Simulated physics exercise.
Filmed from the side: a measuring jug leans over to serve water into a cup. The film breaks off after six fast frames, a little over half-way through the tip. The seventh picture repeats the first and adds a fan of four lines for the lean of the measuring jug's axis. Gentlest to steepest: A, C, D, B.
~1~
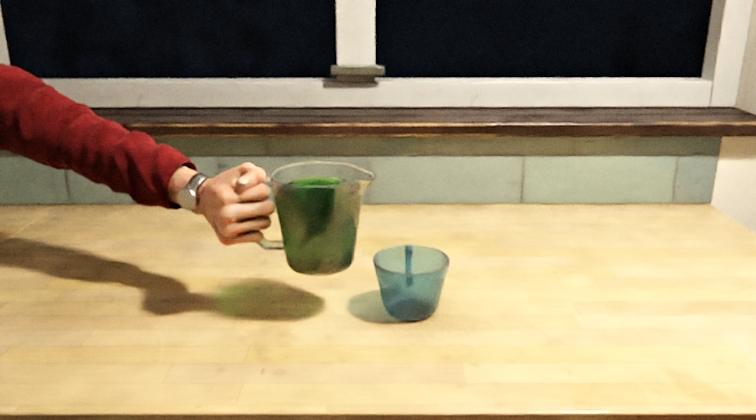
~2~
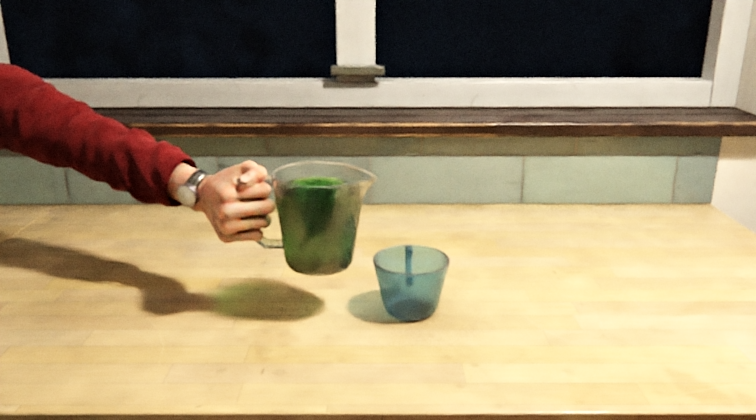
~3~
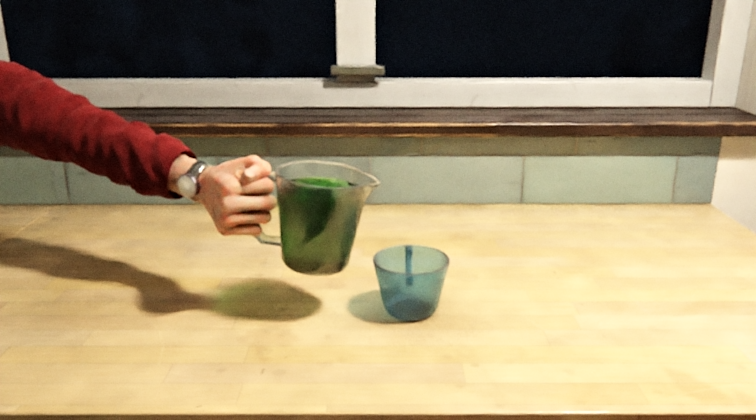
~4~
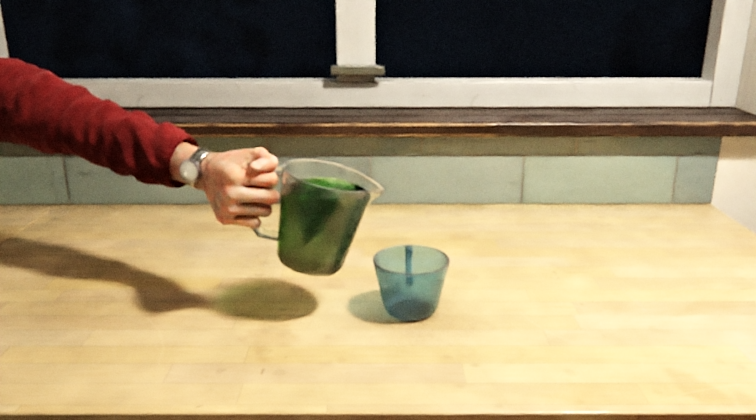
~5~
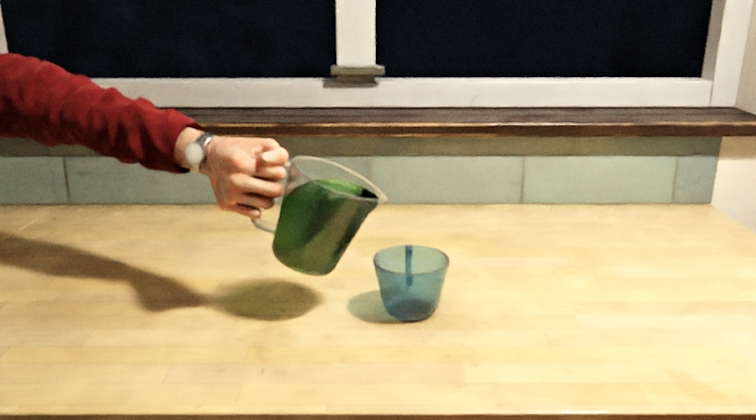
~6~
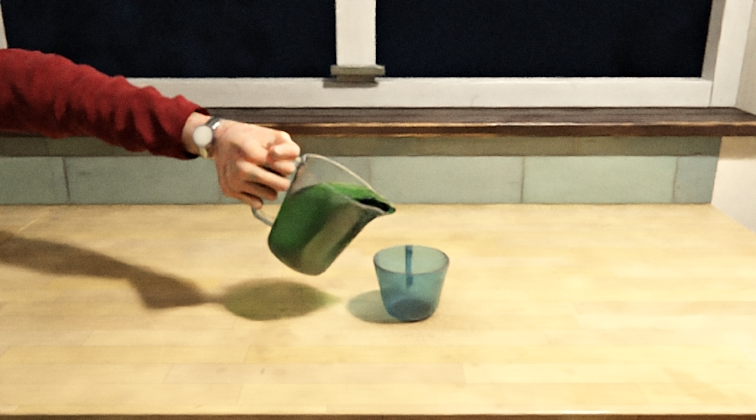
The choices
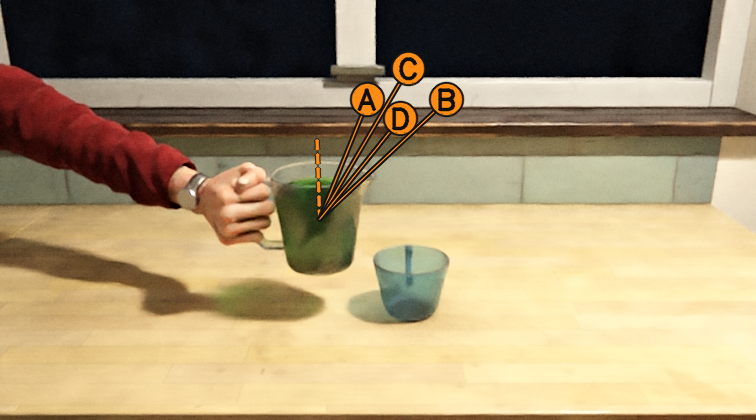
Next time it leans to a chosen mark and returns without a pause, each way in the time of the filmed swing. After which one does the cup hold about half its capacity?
Use tilt B.
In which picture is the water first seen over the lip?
In picture 6.
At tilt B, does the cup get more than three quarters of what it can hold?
No, it does not.
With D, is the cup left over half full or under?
Under half.
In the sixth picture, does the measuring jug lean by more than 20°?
Yes, it does.
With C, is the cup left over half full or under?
Under half.
On the marked copy, A at (361, 115); B at (434, 111); C at (399, 83); D at (389, 131).
With A, the cup ends with about 6 % of what it can hold.
With B, the cup ends with about 51 % of what it can hold.
With C, the cup ends with about 18 % of what it can hold.
With D, the cup ends with about 34 % of what it can hold.
